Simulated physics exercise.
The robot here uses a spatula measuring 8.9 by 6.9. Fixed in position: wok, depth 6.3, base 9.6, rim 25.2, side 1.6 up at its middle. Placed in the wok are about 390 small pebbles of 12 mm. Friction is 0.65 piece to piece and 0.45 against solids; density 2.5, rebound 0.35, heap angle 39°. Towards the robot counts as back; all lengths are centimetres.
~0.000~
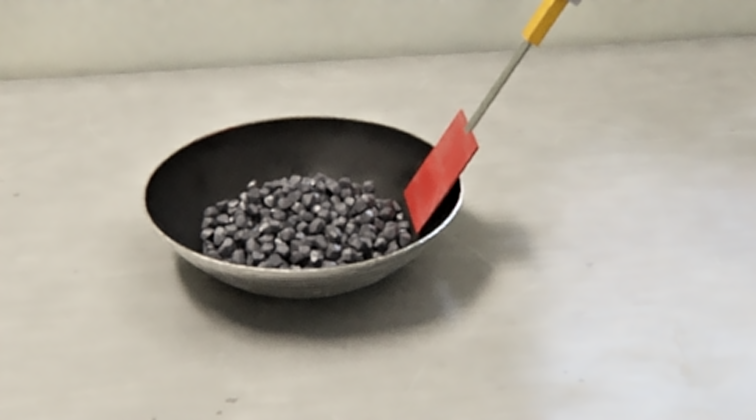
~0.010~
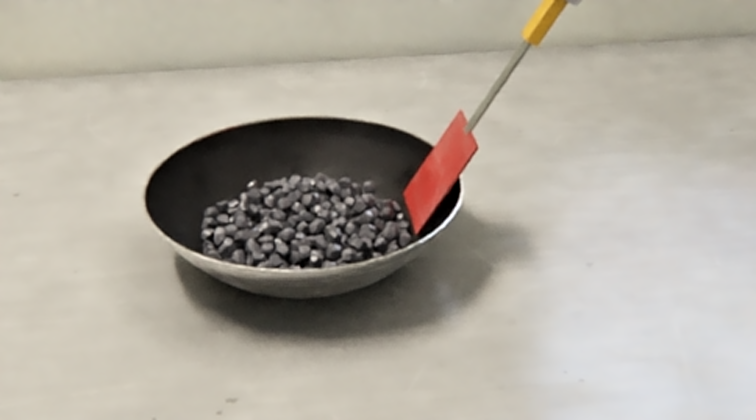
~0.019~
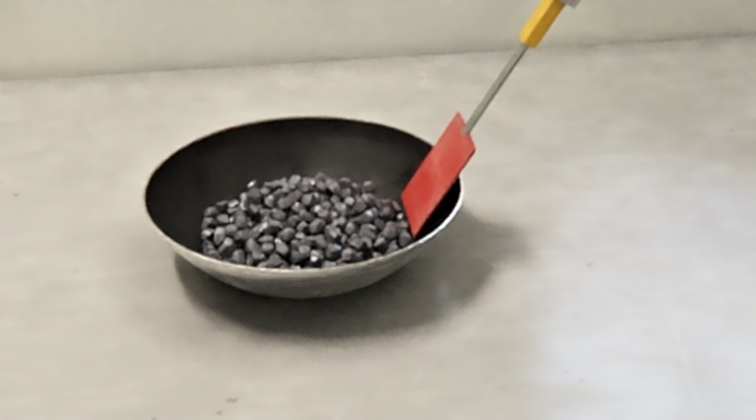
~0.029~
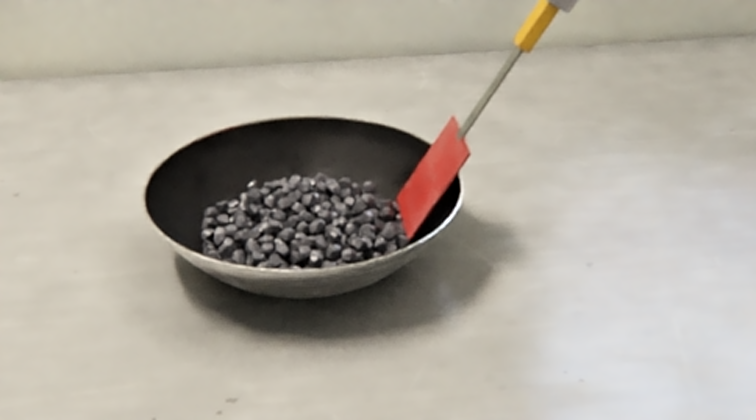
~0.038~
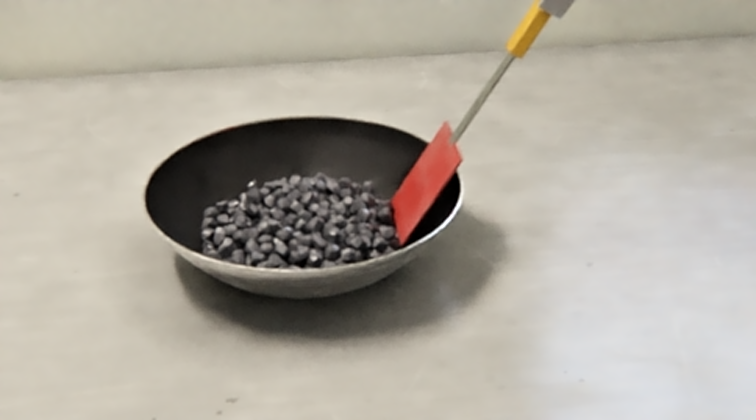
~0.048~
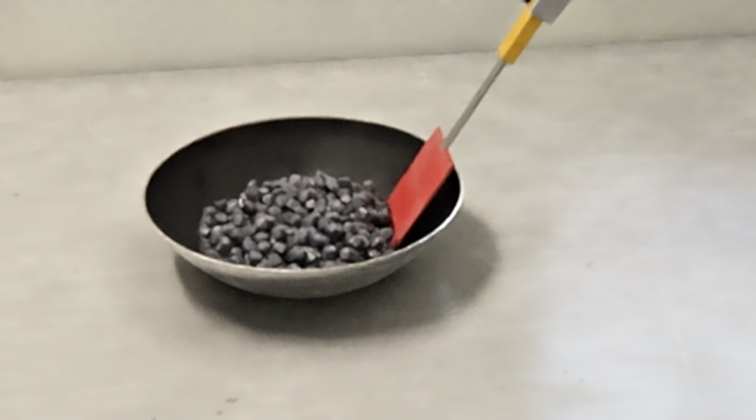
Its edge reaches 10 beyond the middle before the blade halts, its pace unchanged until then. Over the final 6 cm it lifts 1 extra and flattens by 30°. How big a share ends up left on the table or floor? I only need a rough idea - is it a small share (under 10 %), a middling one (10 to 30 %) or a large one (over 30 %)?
A large one, over 30 %.
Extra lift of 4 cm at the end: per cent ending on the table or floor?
Result: Approx. 45 %.
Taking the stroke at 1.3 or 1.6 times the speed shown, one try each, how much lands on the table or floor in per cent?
About 50 and 50 per cent.
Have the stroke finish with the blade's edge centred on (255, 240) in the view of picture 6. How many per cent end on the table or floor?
Something near 5 in a hundred.
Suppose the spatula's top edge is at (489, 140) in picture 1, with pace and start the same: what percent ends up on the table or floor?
Some 45 per cent.
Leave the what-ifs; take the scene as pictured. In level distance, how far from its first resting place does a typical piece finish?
About 9 cm.
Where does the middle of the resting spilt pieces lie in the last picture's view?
I'd place it close to (51, 259).
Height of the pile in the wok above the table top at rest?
7.0 cm.
By 0.14 s, sloping 58°, highest piece 8 above the table; 393 in the wok, 1 on the blade or in flight.
By 0.23 s, sloping 50°, highest piece 9 above the table; 382 in the wok, 12 on the blade or in flight.
By 0.48 s, sloping 28°, highest piece 7 above the table; 216 in the wok, 129 on the table or floor, 49 on the blade or in flight.
By 1.53 s, sloping 28°, highest piece 7 above the table; 216 in the wok, 178 on the table or floor.
Final count, 216 in the wok, 178 on the table or floor. That is 45 % on the table or floor.
